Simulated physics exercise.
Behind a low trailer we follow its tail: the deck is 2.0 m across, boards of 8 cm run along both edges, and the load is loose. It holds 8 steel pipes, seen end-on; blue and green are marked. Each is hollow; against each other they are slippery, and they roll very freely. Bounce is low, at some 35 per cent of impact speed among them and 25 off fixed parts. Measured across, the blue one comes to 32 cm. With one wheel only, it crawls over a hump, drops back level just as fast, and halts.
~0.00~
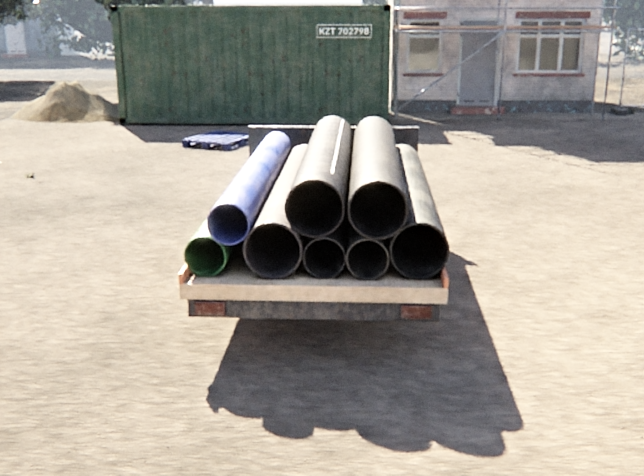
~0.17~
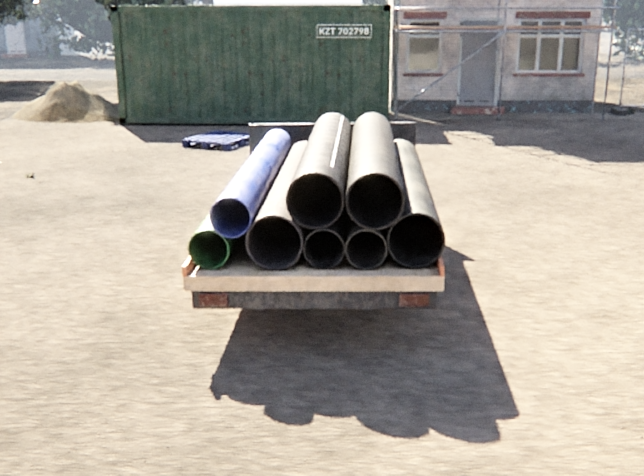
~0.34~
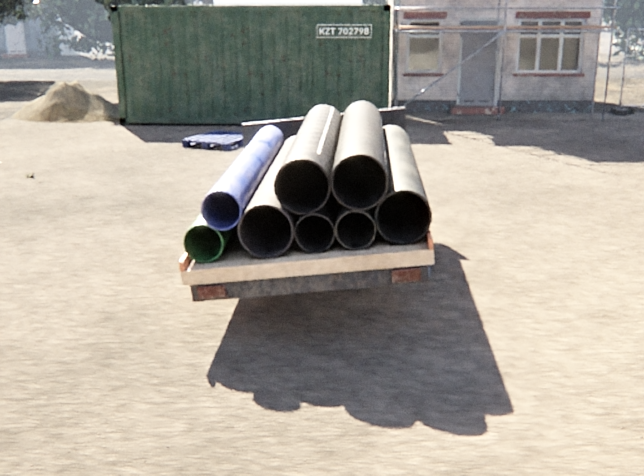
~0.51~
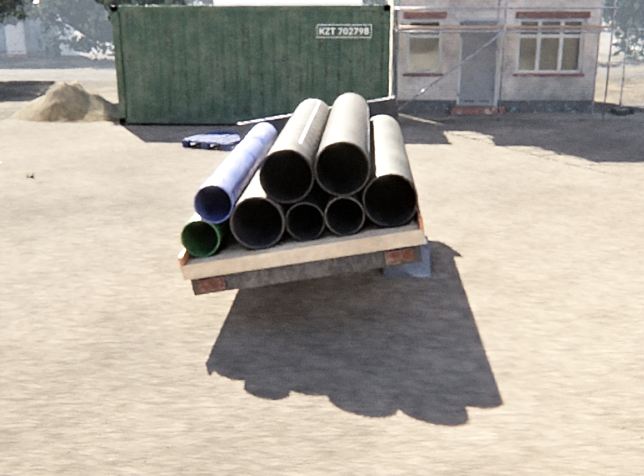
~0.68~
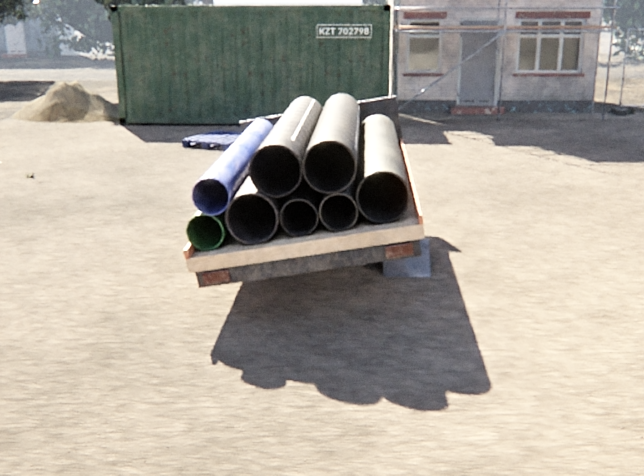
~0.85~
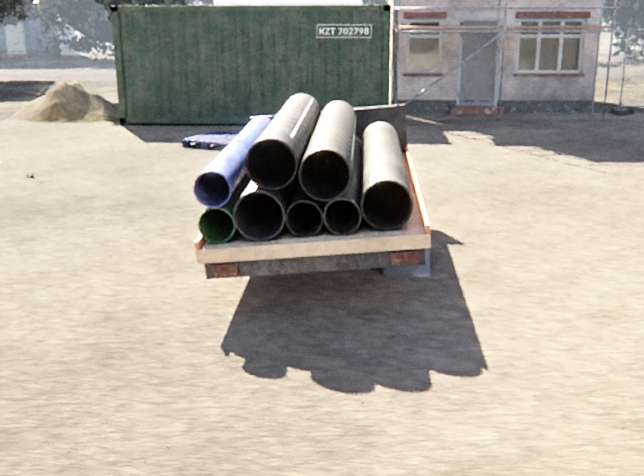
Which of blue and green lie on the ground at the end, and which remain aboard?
Blue: On the ground; green: Aboard.
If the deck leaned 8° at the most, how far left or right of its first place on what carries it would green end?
Shift: Near 0 cm to the left.
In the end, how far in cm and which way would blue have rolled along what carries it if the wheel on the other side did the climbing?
About 10 cm to the left.
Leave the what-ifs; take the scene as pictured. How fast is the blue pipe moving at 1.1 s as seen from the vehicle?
Reading: Roughly 0.5 m/s.
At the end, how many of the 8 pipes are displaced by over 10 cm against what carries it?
4.
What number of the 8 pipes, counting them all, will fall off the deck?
Total: 1.
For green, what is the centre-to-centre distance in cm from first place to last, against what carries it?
Estimate - green near 0.
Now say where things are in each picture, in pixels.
In the first frame, blue (228, 224), green (205, 257); 5 of the 8 make up the bottom layer.
In the second frame, blue (231, 217), green (208, 250); the deck slopes 1° down to the left.
In the third frame, blue (221, 210), green (203, 244); the deck slopes 6° down to the left.
In the fourth frame, blue (214, 204), green (200, 239); the deck slopes 10° down to the left.
In the fifth frame, blue (211, 196), green (205, 233); the deck slopes 10° down to the left.
In the sixth frame, blue (212, 189), green (216, 226); the deck slopes 5° down to the left.
Then, 1.1 s in, blue is up on others, 5 cm from the left edge, rolling left; green is on the deck, 20 cm from the left edge, rolling right; 0 off so far.
Then, 1.2 s in, blue is dropping off the left side; green is on the deck, 20 cm from the left edge, rolling right; 1 off so far.
Then, 1.3 s in, blue is dropping off the left side; still the same for green; 1 off so far.
Then, 1.4 s in, blue is dropping off the left side; still the same for green; 1 off so far.
In the end (4.9 s), blue is on the ground to the left; green is on the deck, 15 cm from the left edge; 1 off so far.
